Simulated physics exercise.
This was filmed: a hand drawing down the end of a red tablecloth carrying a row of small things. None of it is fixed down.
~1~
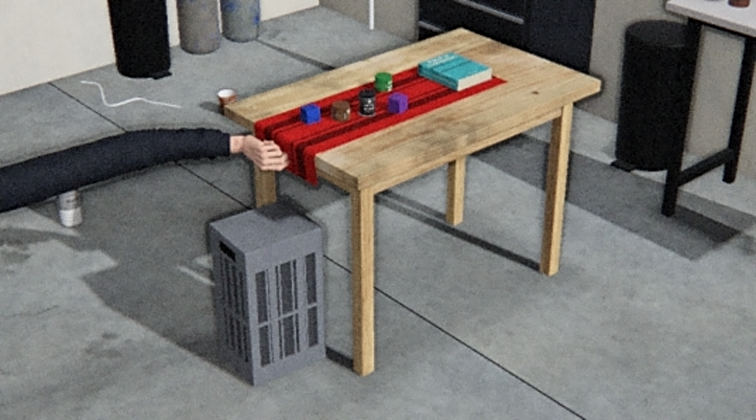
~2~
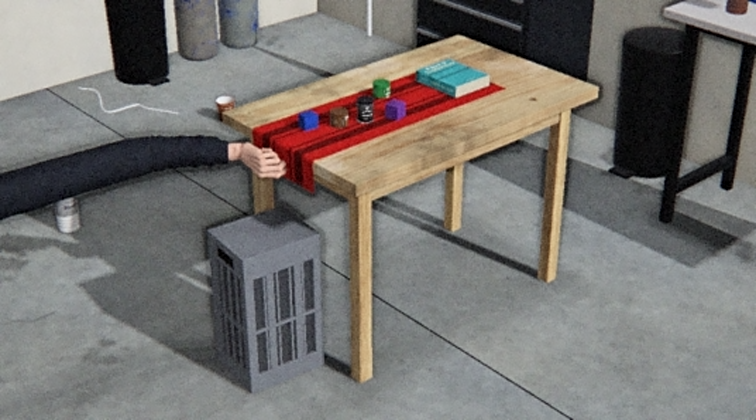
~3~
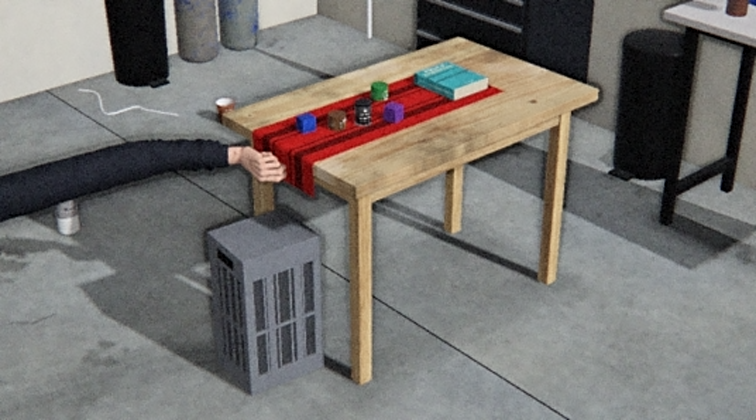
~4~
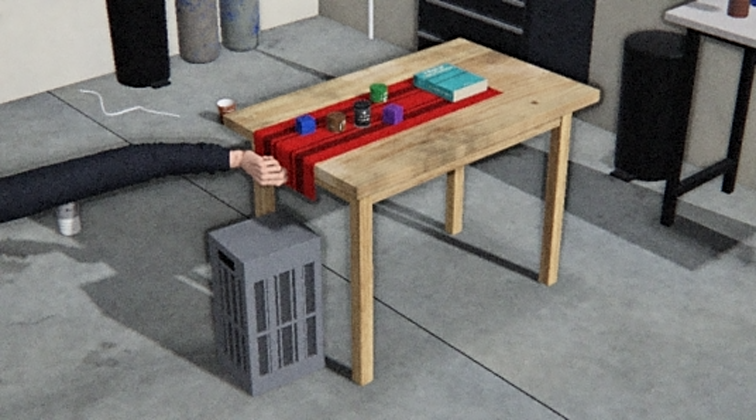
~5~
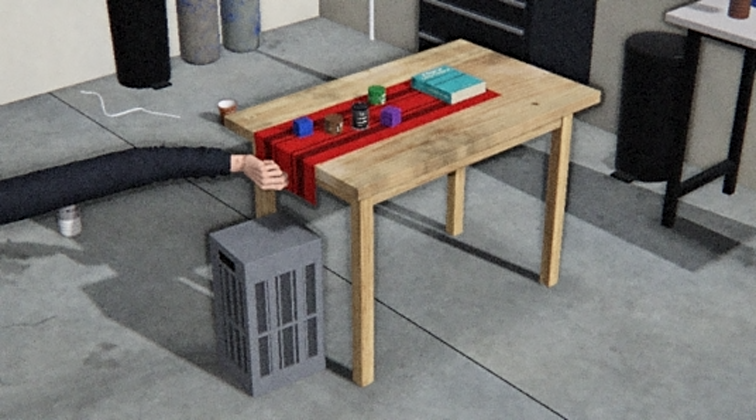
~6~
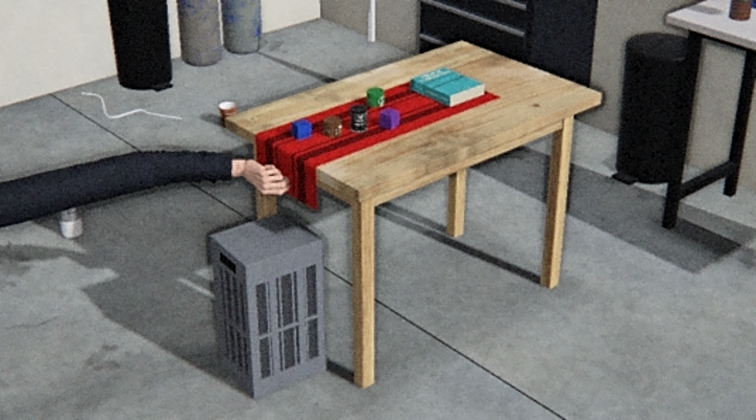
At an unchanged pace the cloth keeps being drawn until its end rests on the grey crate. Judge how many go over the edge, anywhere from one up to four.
Exactly one goes over.
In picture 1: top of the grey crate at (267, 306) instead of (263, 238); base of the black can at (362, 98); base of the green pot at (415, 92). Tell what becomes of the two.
Black can: Lost; green pot: Safe.
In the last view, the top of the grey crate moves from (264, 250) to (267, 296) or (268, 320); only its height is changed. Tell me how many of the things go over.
Counting them gives 3 and 4.
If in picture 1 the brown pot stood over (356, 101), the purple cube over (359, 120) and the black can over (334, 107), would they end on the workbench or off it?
So the brown pot stays aboard, the purple cube stays aboard, and the black can stays aboard.
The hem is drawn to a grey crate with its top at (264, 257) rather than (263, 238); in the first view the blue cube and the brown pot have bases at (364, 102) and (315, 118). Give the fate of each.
As for the blue cube, it holds its spot; as for the brown pot, it leaves the top.
A little later, hem on the crate; blue cube gone.
When it is over, hem on the crate; blue cube gone. The count of fallen things is one.
